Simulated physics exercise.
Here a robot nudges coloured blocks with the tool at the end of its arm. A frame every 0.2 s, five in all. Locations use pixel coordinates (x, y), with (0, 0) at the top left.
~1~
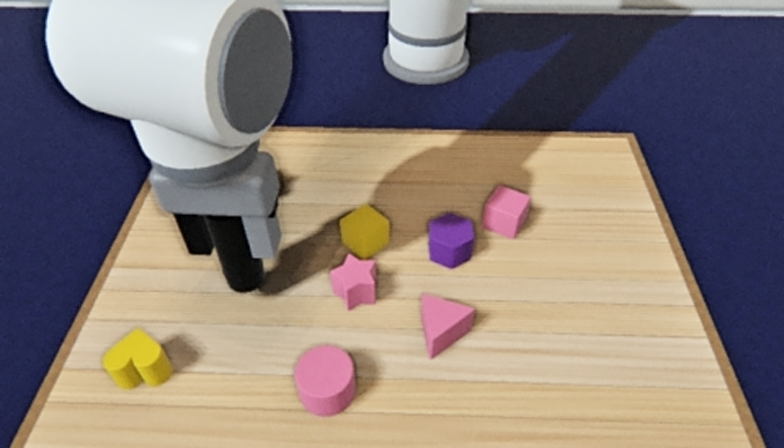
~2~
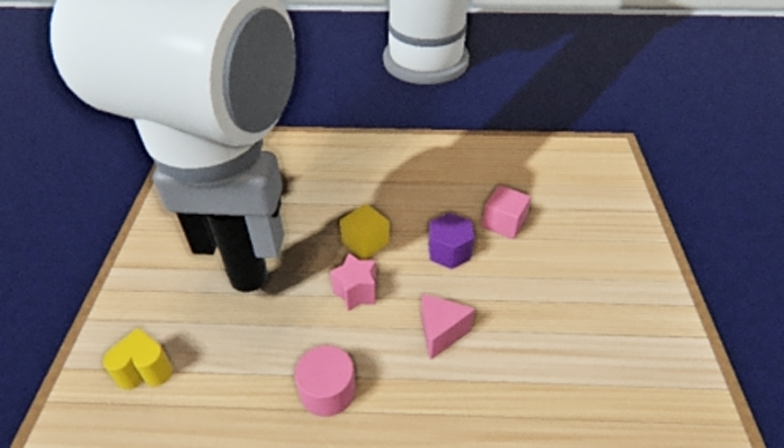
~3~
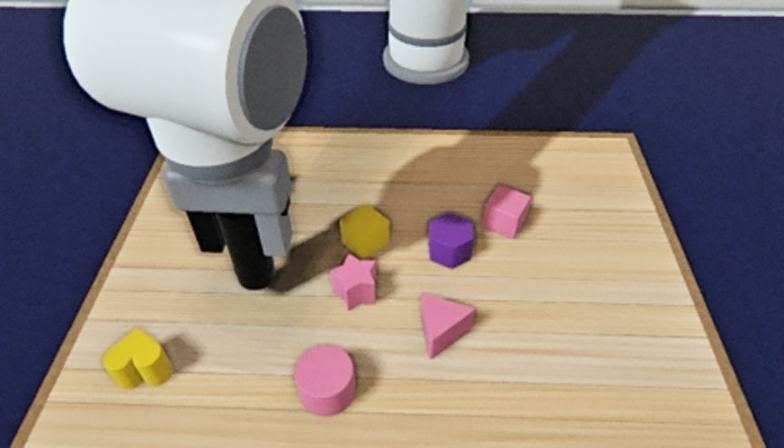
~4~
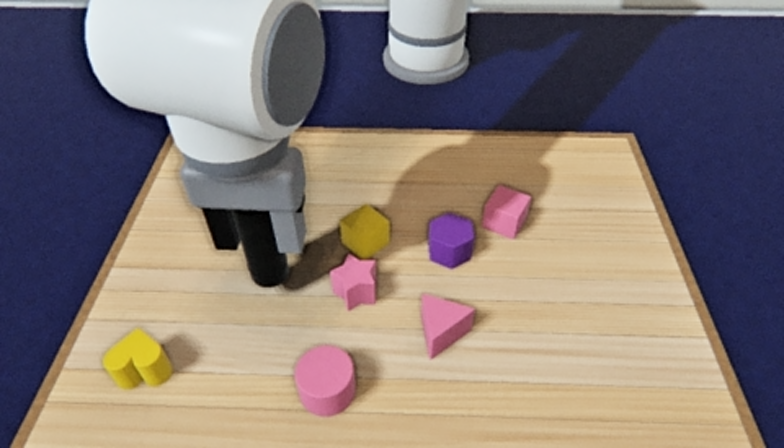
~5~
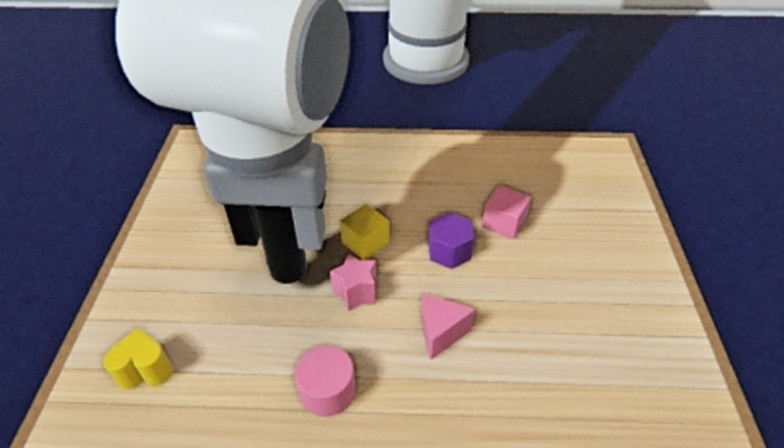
On a wooden board, a robot arm's black tool sliding slowly right toward pink, yellow and purple blocks, which stay still.
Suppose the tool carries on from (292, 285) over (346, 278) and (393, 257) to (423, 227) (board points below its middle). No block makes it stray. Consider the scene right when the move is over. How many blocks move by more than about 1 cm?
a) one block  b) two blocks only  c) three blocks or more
The one that fits is b, two blocks only.
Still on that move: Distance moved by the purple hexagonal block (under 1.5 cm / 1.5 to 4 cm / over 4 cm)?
It falls in the under 1.5 cm band.
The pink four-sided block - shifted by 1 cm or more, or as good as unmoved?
Here the pink four-sided block stays on its spot.
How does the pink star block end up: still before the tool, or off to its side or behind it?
Slid away.
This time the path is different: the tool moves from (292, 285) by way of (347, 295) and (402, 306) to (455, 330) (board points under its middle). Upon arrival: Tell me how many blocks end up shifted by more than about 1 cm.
Shifted over 1 cm: Two.
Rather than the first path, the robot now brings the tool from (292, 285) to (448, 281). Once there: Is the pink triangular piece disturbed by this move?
It will end up elsewhere.
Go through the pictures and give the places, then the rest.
Tool's lower end (247, 279); pink star block (355, 271); yellow four-sided block (364, 220); purple hexagonal block (452, 229); pink four-sided block (509, 200), in the first picture.
Tool (249, 279); blocks still, in the second picture.
Tool (257, 277); blocks still, in the third picture.
Tool (271, 274); blocks still, in the fourth picture.
Tool (289, 270); pink star block (355, 271); yellow four-sided block (364, 220); purple hexagonal block (452, 229); pink four-sided block (509, 200), in the fifth picture.
The first path, step by step. One third of the way, tool (346, 263); pink star block (372, 274).
Two thirds of the way, tool (393, 241); pink star block (383, 273), turned 35° clockwise; yellow four-sided block (375, 211), turned 60° anticlockwise.
At the end, tool (424, 212); pink star block (383, 273), turned 35° clockwise; yellow four-sided block (380, 205), turned 100° anticlockwise; purple hexagonal block still; pink four-sided block still.
